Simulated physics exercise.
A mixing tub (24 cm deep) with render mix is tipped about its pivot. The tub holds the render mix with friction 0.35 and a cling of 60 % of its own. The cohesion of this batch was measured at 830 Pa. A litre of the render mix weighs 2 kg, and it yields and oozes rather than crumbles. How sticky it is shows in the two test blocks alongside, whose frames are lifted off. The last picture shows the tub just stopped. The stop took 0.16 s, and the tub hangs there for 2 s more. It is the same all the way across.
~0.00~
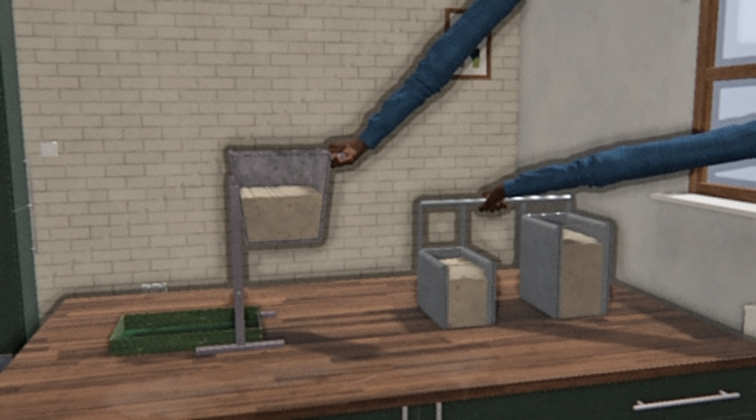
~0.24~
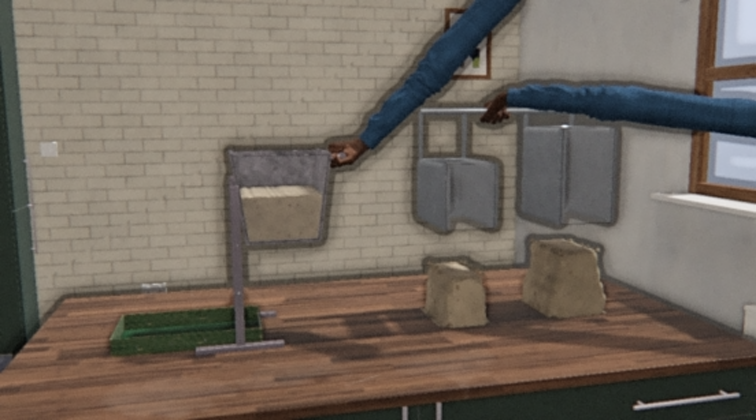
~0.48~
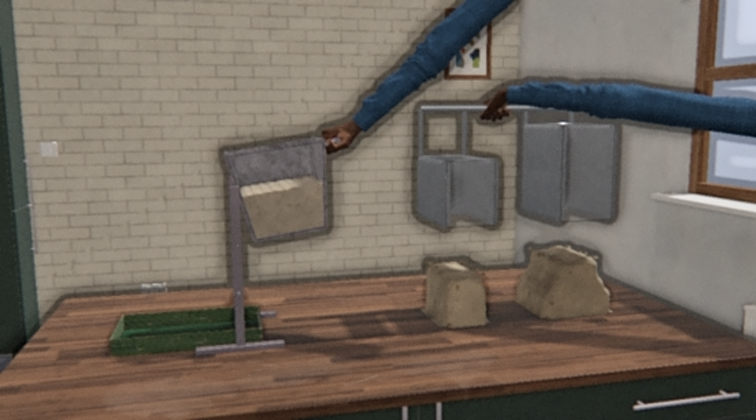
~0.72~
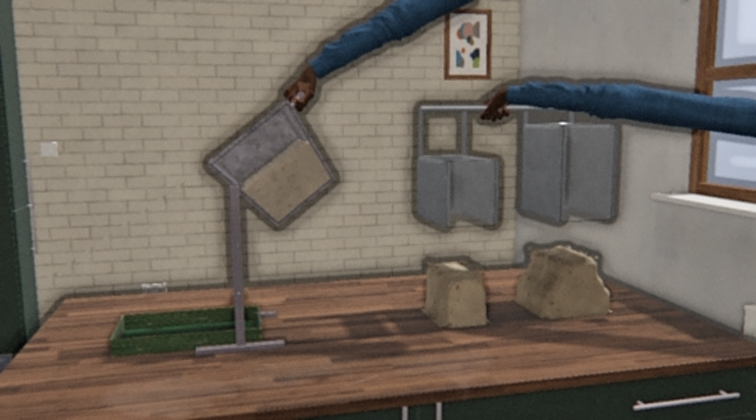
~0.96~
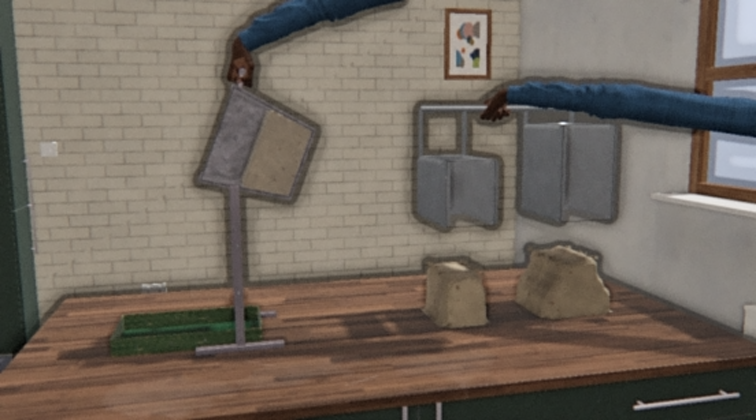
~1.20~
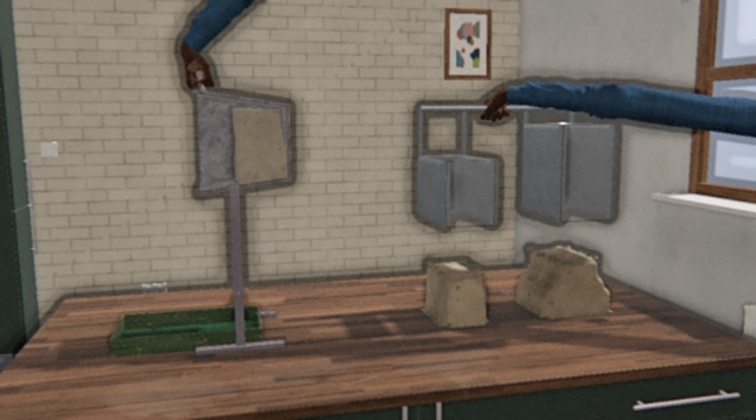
A hand lifts casings off two blocks, one slumps, and another hand tilts a tub leftward.
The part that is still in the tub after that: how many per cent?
Close to 100 per cent.
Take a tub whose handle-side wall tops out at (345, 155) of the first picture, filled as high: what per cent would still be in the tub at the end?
Then about 65 %.
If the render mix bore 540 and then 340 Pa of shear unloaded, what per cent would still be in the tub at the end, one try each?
In turn about 75 %, 65 %.
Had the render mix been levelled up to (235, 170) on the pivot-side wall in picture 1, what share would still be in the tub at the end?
In that case some 60 per cent.
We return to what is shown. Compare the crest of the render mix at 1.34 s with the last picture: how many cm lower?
Some 3 cm.
After 1.34 s, the tub is at 89 degrees and holds 100 %.
After 1.51 s, the tub is at 89 degrees and holds 100 %.
After 1.68 s, the tub is at 89 degrees and holds 100 %.
After 1.85 s, the tub is at 89 degrees and holds 100 %.
After 3.20 s, at the end, the tub is at 89 degrees and holds 100 %.
